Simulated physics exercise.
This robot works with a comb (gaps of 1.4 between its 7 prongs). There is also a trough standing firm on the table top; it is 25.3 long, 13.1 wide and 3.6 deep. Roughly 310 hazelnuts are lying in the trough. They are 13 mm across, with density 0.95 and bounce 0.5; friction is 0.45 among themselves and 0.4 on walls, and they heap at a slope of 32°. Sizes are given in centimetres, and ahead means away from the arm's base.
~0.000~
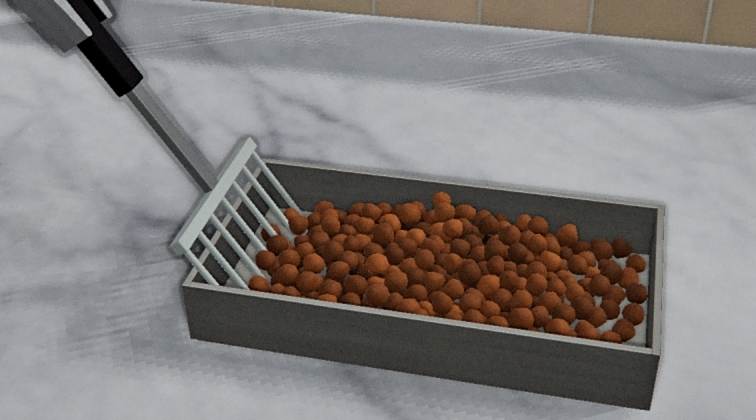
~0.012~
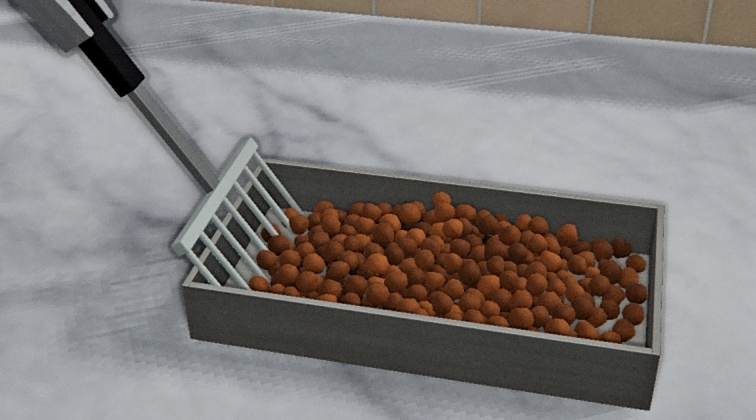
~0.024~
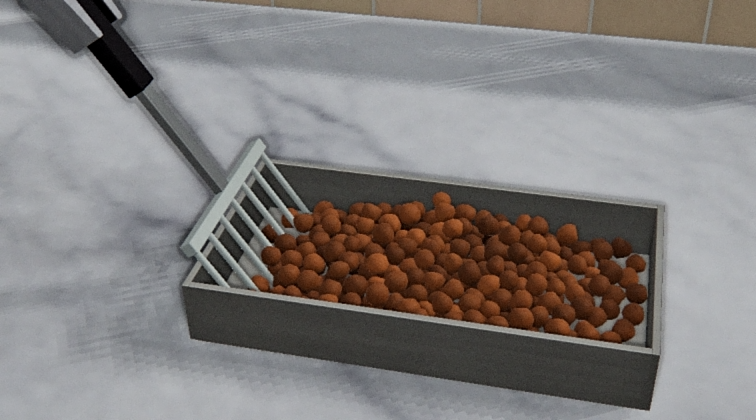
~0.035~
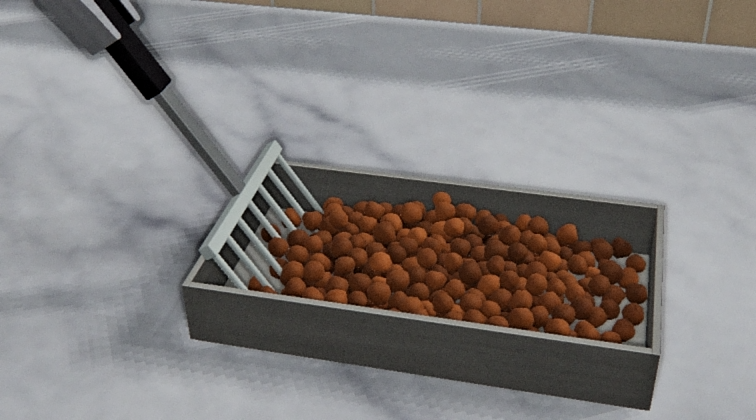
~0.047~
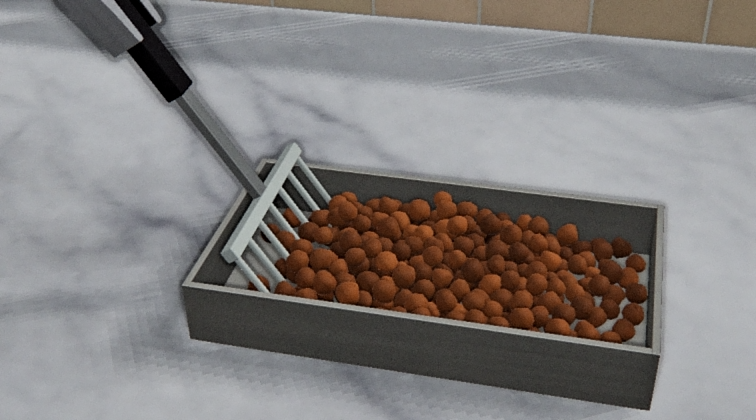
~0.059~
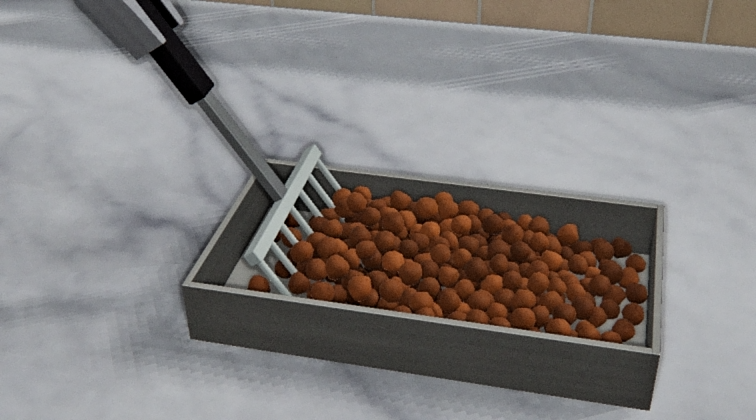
We see a robot arm holding a pale comb at the left end of a gray trough of brown hazelnuts, then moving it a short way right, pushing the nearest nuts closer together while those at the far right stay still.
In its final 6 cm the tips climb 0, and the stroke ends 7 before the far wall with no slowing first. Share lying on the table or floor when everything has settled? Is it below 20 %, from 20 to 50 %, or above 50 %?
From 20 to 50 %.
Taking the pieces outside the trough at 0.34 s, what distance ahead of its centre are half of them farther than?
18 cm, roughly.
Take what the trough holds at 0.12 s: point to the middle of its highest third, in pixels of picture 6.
Near (453, 239).
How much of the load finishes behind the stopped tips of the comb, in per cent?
Roughly 15 %.
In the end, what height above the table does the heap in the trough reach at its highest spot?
The top sits some 5.0 cm up.
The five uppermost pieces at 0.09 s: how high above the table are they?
Height: Close to 7 cm.
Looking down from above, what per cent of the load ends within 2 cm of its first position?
Roughly 10 percent of the load.
By 0.09 s, sloping 56°, highest piece 8 above the table; 311 in the trough.
By 0.12 s, sloping 56°, highest piece 9 above the table; 308 in the trough, 3 in flight or on the tool.
By 0.34 s, sloping 56°, highest piece 10 above the table; 203 in the trough, 94 on the table or floor, 14 in flight or on the tool.
By 1.04 s, sloping 56°, highest piece 5 above the table; 198 in the trough, 113 on the table or floor.
Final count, 198 in the trough, 113 on the table or floor. That is 36 % on the table or floor.
